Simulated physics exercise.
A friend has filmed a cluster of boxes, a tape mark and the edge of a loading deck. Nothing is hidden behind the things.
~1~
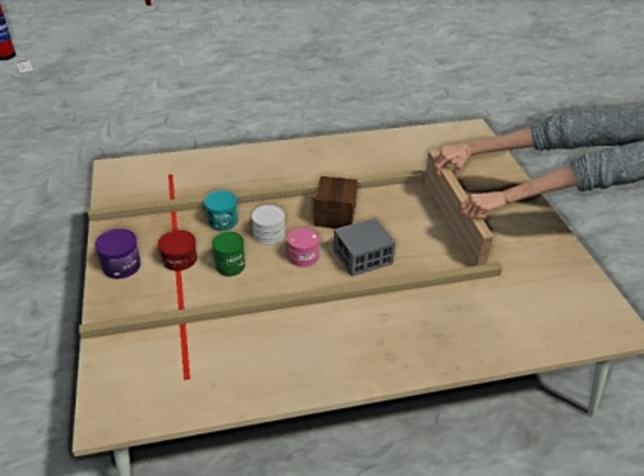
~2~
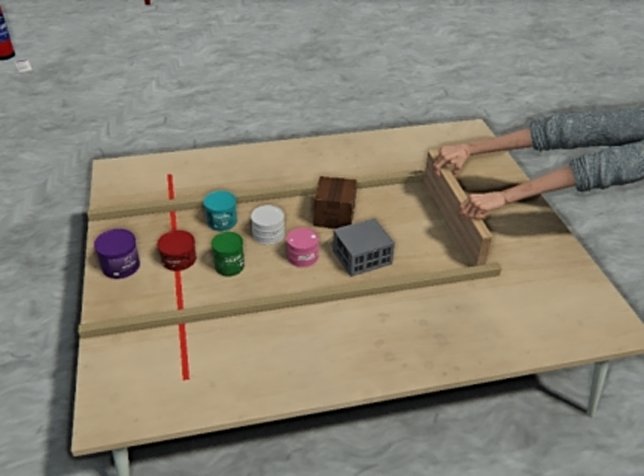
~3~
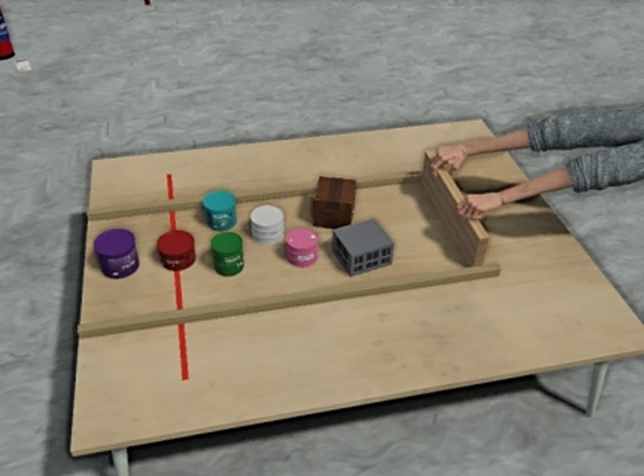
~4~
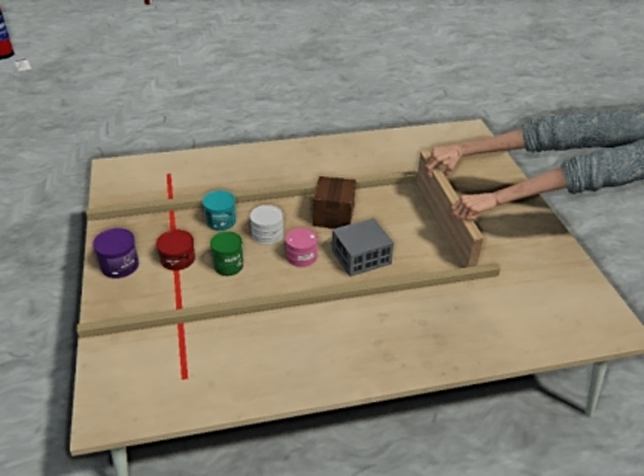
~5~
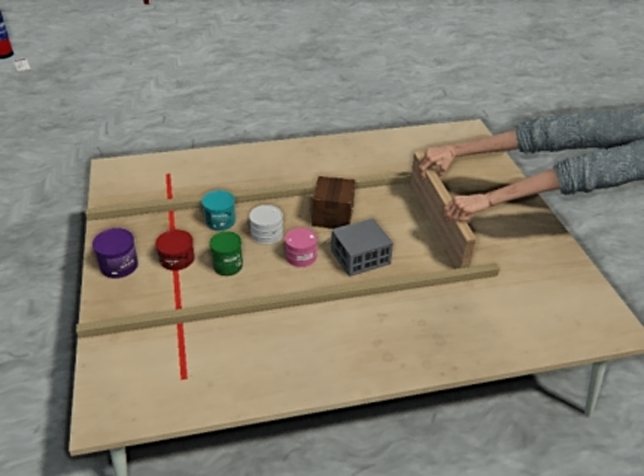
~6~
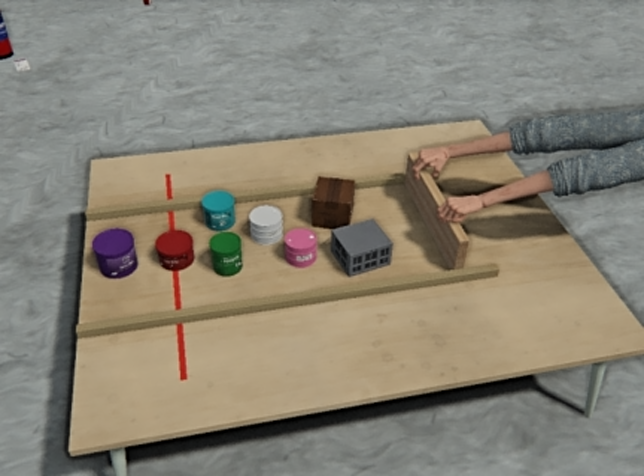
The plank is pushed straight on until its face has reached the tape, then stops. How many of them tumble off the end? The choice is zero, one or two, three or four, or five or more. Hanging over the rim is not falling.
As it turns out, the number that fall off is one or two.
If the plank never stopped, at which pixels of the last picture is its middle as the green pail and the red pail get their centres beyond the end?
About (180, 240), and (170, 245) for the other.
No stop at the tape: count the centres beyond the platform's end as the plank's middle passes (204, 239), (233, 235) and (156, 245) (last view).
Place by place, 1, 0 and 3.
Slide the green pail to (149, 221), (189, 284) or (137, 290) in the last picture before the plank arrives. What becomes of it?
In that order, it holds on; remains up; stays on.
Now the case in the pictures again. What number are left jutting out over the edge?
It comes to 1.
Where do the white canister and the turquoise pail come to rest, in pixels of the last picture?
About (114, 245), and the other about (116, 220).
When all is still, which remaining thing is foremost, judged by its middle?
The red pail.
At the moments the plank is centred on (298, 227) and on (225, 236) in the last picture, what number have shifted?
First 5, then 8.
Soon after, none off yet; purple pail at rest near (116, 254); red pail at rest near (176, 251); turquoise pail at rest near (219, 211).
Then, none off yet; purple pail at rest near (116, 254); red pail moved a little near (166, 250); turquoise pail moved a little near (203, 212).
At rest, the number that fall off is one or two; fallen, green pail and purple pail.
